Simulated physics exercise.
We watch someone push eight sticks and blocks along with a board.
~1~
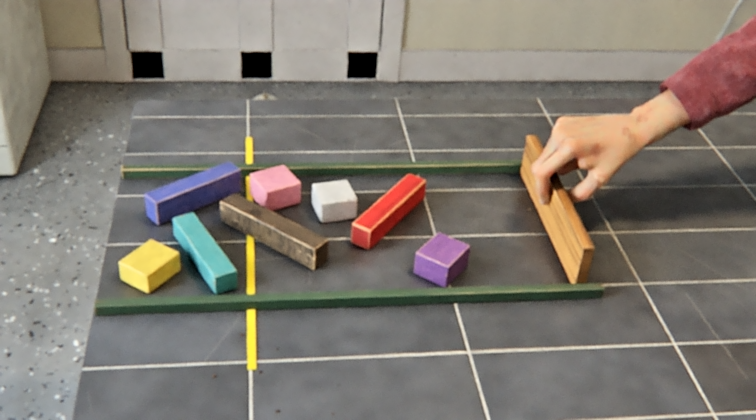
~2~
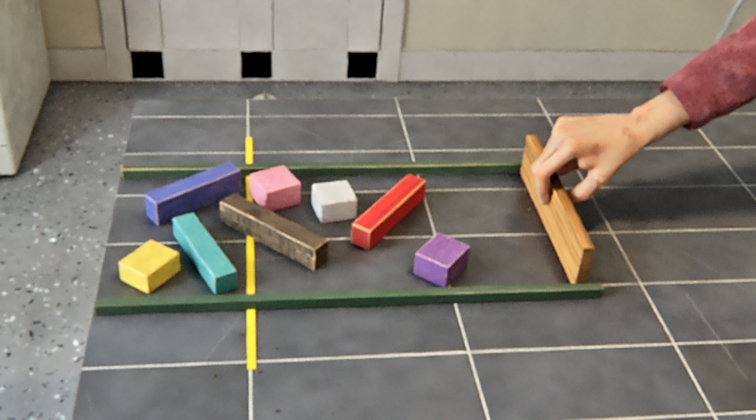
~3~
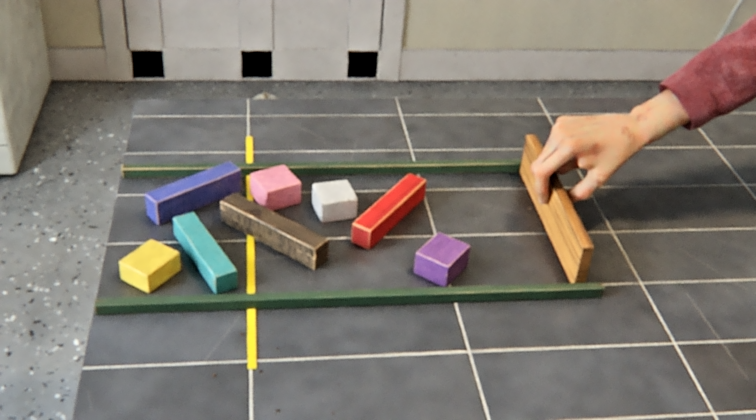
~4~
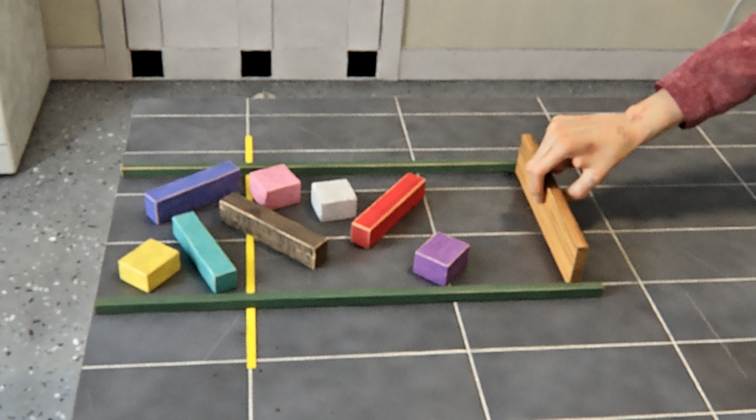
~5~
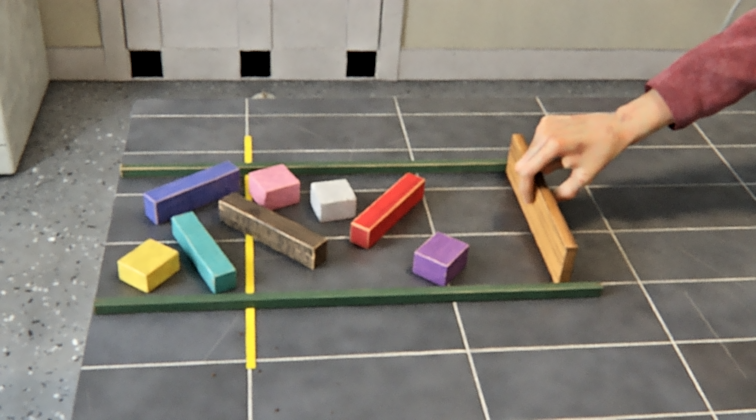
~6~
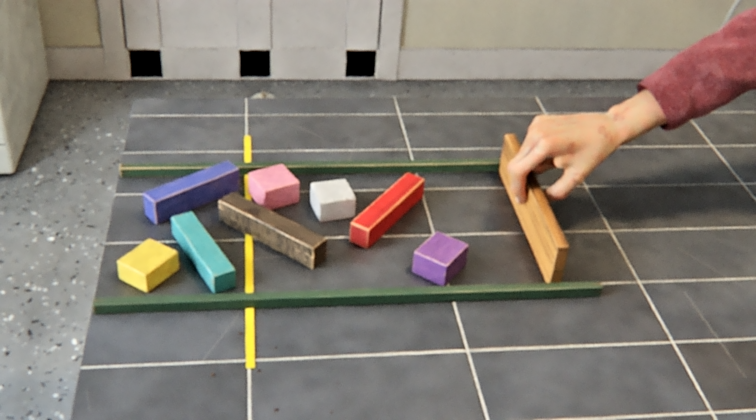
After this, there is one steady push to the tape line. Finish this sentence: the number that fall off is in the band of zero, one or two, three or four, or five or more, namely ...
Namely zero.
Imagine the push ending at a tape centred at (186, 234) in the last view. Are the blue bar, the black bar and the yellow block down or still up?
Blue bar: Goes down; black bar: Stays in place; yellow block: Goes down.
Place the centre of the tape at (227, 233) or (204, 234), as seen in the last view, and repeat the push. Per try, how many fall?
First try 0, second try 2.
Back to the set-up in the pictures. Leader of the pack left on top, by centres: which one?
It's the blue bar that ends up nearest.
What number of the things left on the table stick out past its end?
Tally: 1.
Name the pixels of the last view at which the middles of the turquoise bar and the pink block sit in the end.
Final positions - turquoise bar around (175, 253), pink block around (181, 183).
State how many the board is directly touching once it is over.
It ends up touching 2.
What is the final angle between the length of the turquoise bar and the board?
Angle: Close to 25 degrees.
Early on, none off yet; yellow block at rest near (149, 265); blue bar at rest near (193, 191); turquoise bar at rest near (203, 251).
A while later, none off yet; yellow block at rest near (149, 265); blue bar moving near (190, 190); turquoise bar at rest near (203, 251).
Finally, the number that fall off is zero.
